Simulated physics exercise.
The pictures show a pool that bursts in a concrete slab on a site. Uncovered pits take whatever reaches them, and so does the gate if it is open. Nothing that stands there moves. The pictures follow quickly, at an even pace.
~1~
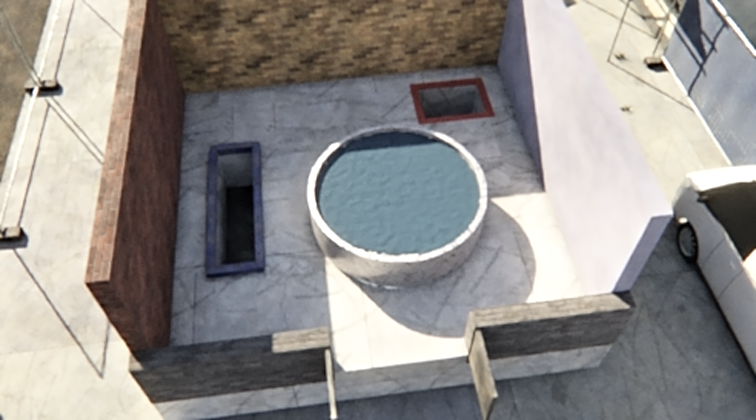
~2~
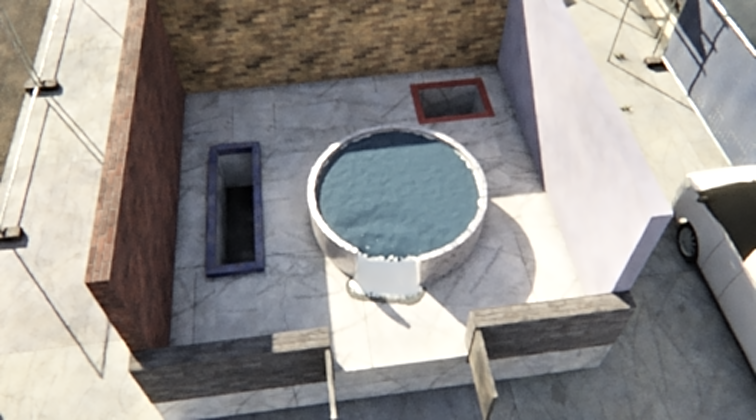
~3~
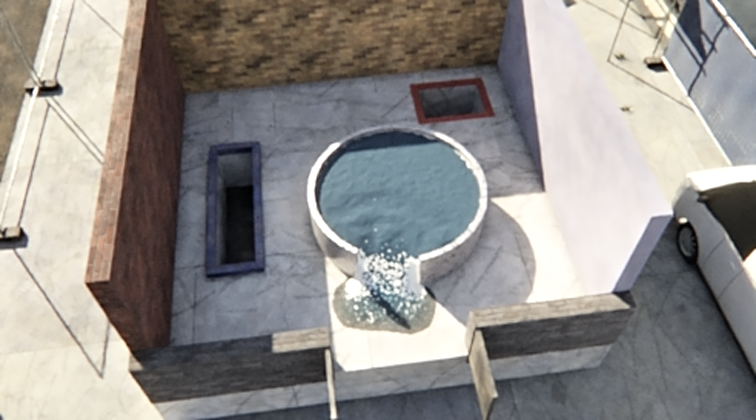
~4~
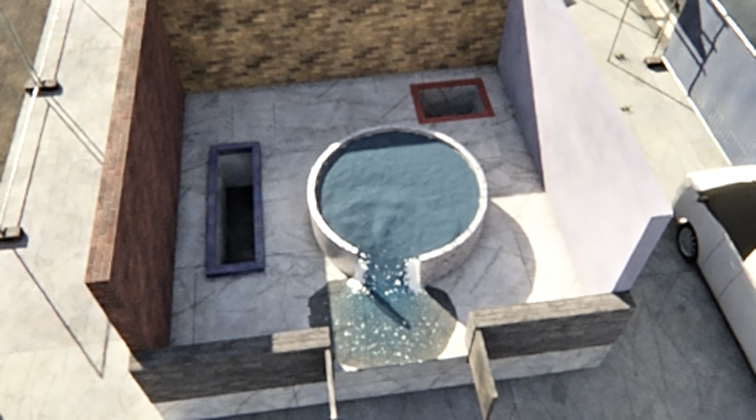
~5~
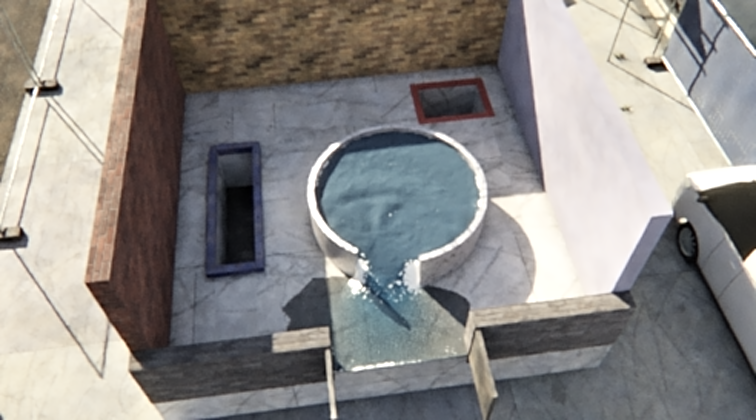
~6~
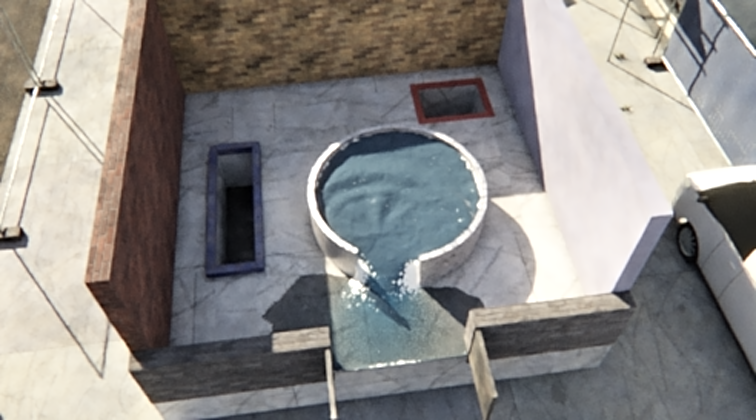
In this clip, a round pool of water stands still on a walled, pale slab, then its near side breaks open and water gushes through the gap, spreading across the slab toward the opening between the low front walls.
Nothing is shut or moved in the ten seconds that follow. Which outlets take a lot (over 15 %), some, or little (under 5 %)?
One by one: The gate takes over 15 %; the blue pit takes under 5 %; the red pit takes under 5 %.
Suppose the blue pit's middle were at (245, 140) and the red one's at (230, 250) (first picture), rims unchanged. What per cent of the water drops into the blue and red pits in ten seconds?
Parts in a hundred: Blue 0, red 10.
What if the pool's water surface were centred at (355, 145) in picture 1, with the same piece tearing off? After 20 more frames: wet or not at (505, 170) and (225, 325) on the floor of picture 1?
As listed: Dry, covered.
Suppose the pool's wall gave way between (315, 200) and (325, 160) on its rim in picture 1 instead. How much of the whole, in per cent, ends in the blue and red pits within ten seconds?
Parts in a hundred: Blue 45, red 4.
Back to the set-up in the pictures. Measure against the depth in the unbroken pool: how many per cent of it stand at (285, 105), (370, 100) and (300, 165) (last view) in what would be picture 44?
In that order: 2, 0 and 0 per cent.
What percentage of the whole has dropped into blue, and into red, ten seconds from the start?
Near 0 and 0 in a hundred.
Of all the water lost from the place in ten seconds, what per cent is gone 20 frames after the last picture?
I make it 55 per cent.
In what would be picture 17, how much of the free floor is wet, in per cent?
Close to 20 %.
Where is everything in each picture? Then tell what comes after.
In the first frame, the round tank at (397, 191) is whole and still.
In the second frame, the front is at (352, 282), out from the gap at (387, 275).
In the third frame, water pours out at (387, 276) and has run to (342, 315).
In the fourth frame, water pours out at (387, 276) and has run to a hidden place.
In the fifth frame, water pours out at (387, 276) and has run to a hidden place.
In the sixth frame, the front is at a hidden place, out from the gap at (387, 276).
A moment on, water covers 15 % of the floor; the gate 10 %, the blue pit 0 %, the red pit 0 %.
Next, water covers 20 % of the floor; the gate 20 %, the blue pit 0 %, the red pit 0 %.
Then, water covers 25 % of the floor; the gate 31 %, the blue pit 0 %, the red pit 0 %.
Later, water covers 35 % of the floor; the gate 46 %, the blue pit 0 %, the red pit 0 %.
In the end, water covers 55 % of the floor; the gate 59 %, the blue pit 0 %, the red pit 0 %.
